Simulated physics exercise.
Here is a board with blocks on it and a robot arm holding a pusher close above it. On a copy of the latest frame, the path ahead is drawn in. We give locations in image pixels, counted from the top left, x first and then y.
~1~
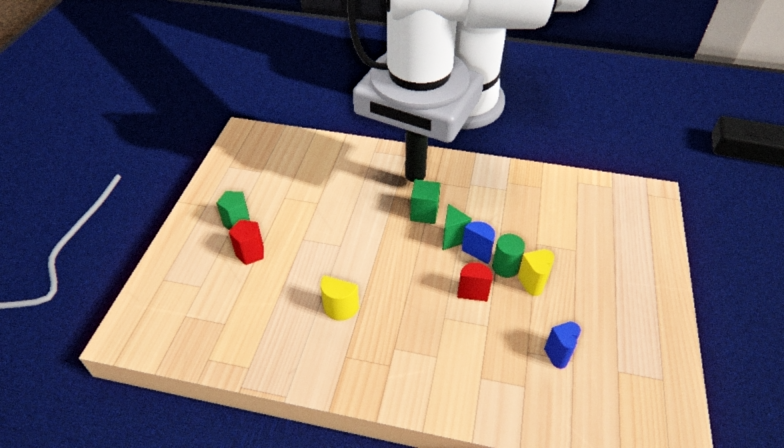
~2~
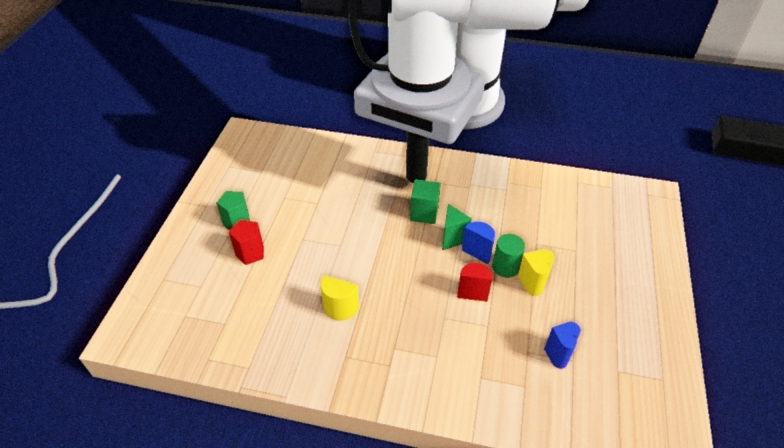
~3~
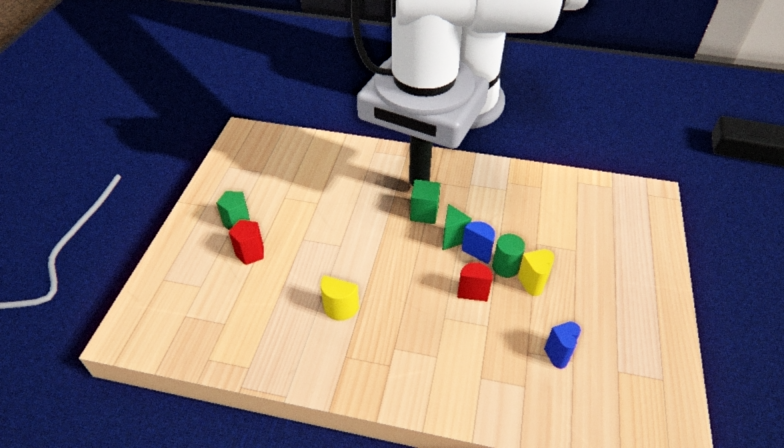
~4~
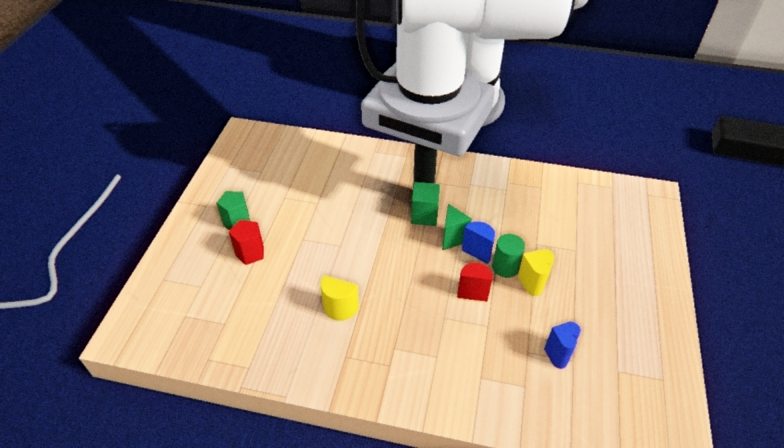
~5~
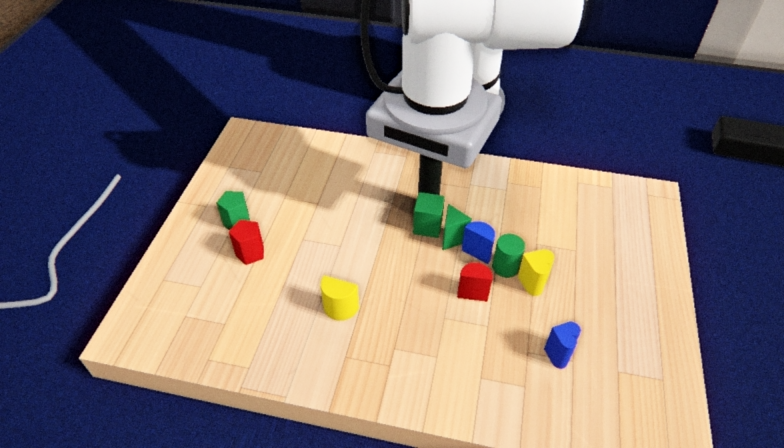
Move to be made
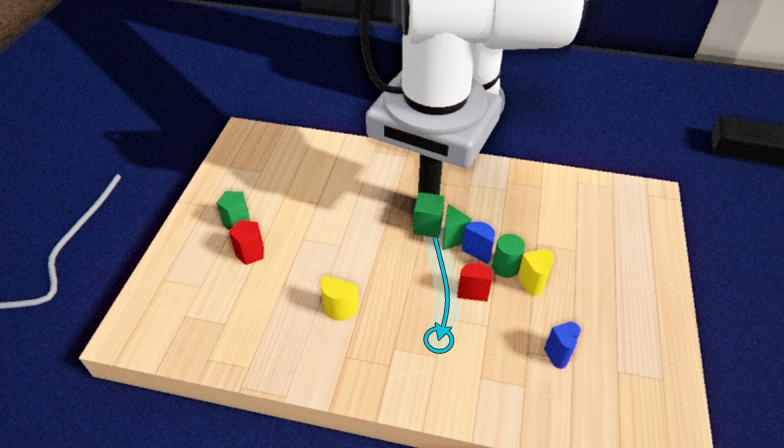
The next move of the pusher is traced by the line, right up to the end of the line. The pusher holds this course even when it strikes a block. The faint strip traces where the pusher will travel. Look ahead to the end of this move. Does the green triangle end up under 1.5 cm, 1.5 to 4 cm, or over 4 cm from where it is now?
My answer is that it shifts under 1.5 cm.
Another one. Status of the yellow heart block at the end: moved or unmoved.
That block stays.
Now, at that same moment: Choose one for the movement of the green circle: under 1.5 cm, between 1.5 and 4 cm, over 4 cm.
That one ends up within 1.5 cm of where it is now.
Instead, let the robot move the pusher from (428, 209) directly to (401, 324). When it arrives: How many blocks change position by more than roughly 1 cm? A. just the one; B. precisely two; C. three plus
The answer is A.
Path on the board, from (428, 209) via (443, 269), ending at (439, 340).
The first path, step by step. One third of the way, pusher at (439, 240); green square at (430, 244), turned 20° clockwise; green triangle at (460, 218), turned 10° anticlockwise.
Two thirds of the way, pusher at (448, 284); green square at (421, 269), turned 70° clockwise; green triangle at (460, 218), turned 15° anticlockwise.
At the end, pusher at (440, 331); green square at (421, 270), turned 75° clockwise; green triangle at (460, 218), turned 15° anticlockwise; red half-round block at (478, 273), turned 15° anticlockwise; blue half-round block in place; green circle in place; yellow heart block in place.
